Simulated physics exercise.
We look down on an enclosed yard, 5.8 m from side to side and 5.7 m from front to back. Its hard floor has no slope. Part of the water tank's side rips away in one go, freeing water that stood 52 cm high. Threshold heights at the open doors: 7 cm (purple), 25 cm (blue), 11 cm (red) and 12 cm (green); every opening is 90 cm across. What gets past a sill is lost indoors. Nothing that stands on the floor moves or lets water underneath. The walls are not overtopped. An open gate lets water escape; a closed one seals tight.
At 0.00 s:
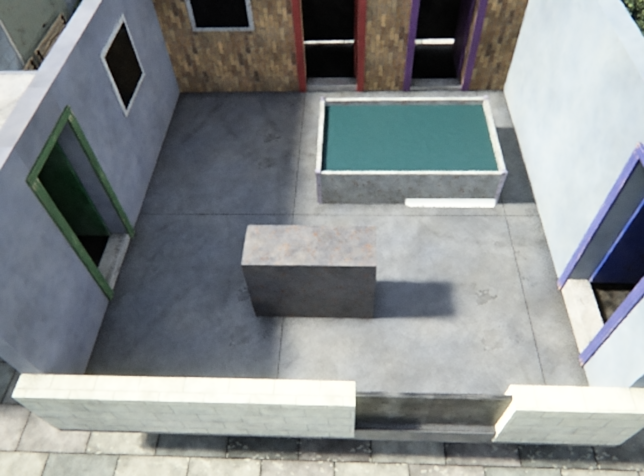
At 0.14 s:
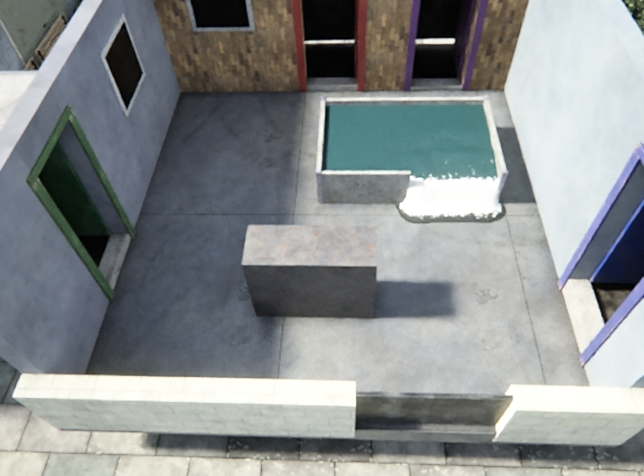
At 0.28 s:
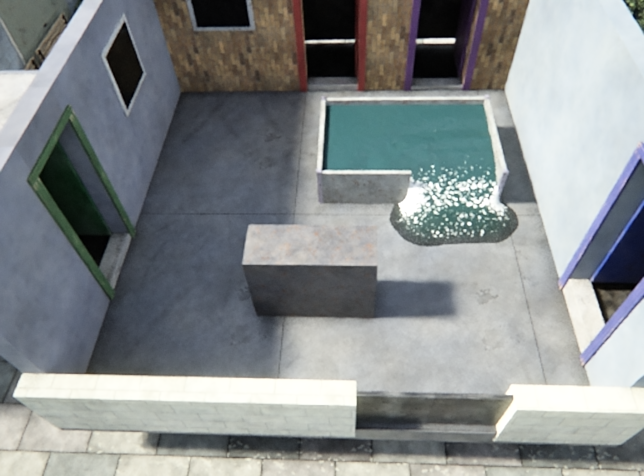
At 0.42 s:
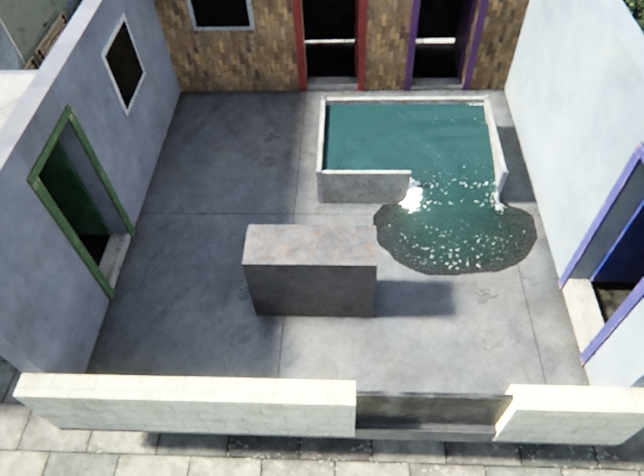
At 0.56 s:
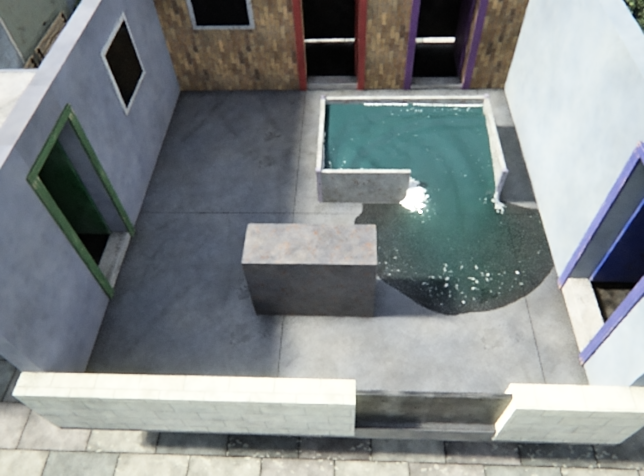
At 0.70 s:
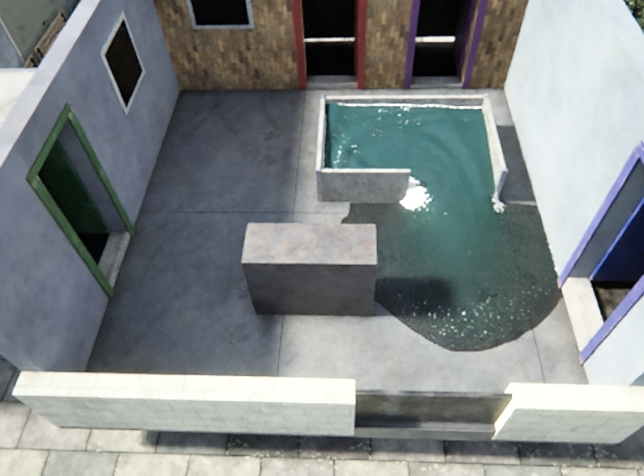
Teal water bursts through the front right side of a pale rectangular tank in a walled grey yard, seen from high above by a still camera. A grey block stands near the middle, with a green-framed doorway left, red and purple ones in the brick back wall, and a blue-purple one right. White froth spills out first, then a dark, glinting pool widens forward and sideways across the floor, reaching the block's right side.
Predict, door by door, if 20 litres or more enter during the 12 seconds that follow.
Within that time: At the purple door it does not reach the limit; at the blue door it does not reach the limit; at the red door it stays under the limit; at the green door it stays under the limit.
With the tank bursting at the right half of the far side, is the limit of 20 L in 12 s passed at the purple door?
Then: Purple past it.
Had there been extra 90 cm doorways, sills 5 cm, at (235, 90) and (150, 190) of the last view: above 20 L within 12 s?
In that order: Above, not over.
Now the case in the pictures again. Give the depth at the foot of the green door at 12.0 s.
Roughly 6.0 cm deep.
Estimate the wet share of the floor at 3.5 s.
Near 45 per cent is wet.
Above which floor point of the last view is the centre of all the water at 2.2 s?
At about (432, 227).
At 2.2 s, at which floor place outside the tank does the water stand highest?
Near (582, 411).
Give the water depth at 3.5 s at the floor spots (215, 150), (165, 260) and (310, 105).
In that order: 0, 0 and 0 cm.
After 1.4 s water covers 25 % of the floor and is deepest (29 cm) near (476, 208); purple door not reached, blue door 16 cm at the sill, 0 L in, red door not reached, green door not reached.
After 2.2 s water covers 30 % of the floor and is deepest (39 cm) near (582, 411); purple door not reached, blue door 16 cm at the sill, 0 L in, red door not reached, green door not reached.
After 3.5 s water covers 45 % of the floor and is deepest (24 cm) near (544, 394); purple door not reached, blue door 22 cm at the sill, 1 L in, red door not reached, green door not reached.
After 7.0 s water covers 80 % of the floor and is deepest (17 cm) near (77, 398); purple door 1 cm at the sill, 0 L in, blue door 11 cm at the sill, 1 L in, red door not reached, green door 10 cm at the sill, 2 L in.
After 12.0 s water covers 100 % of the floor and is deepest (12 cm) near (492, 118); purple door 10 cm at the sill, 6 L in, blue door 6 cm at the sill, 1 L in, red door 7 cm at the sill, 0 L in, green door 6 cm at the sill, 2 L in.
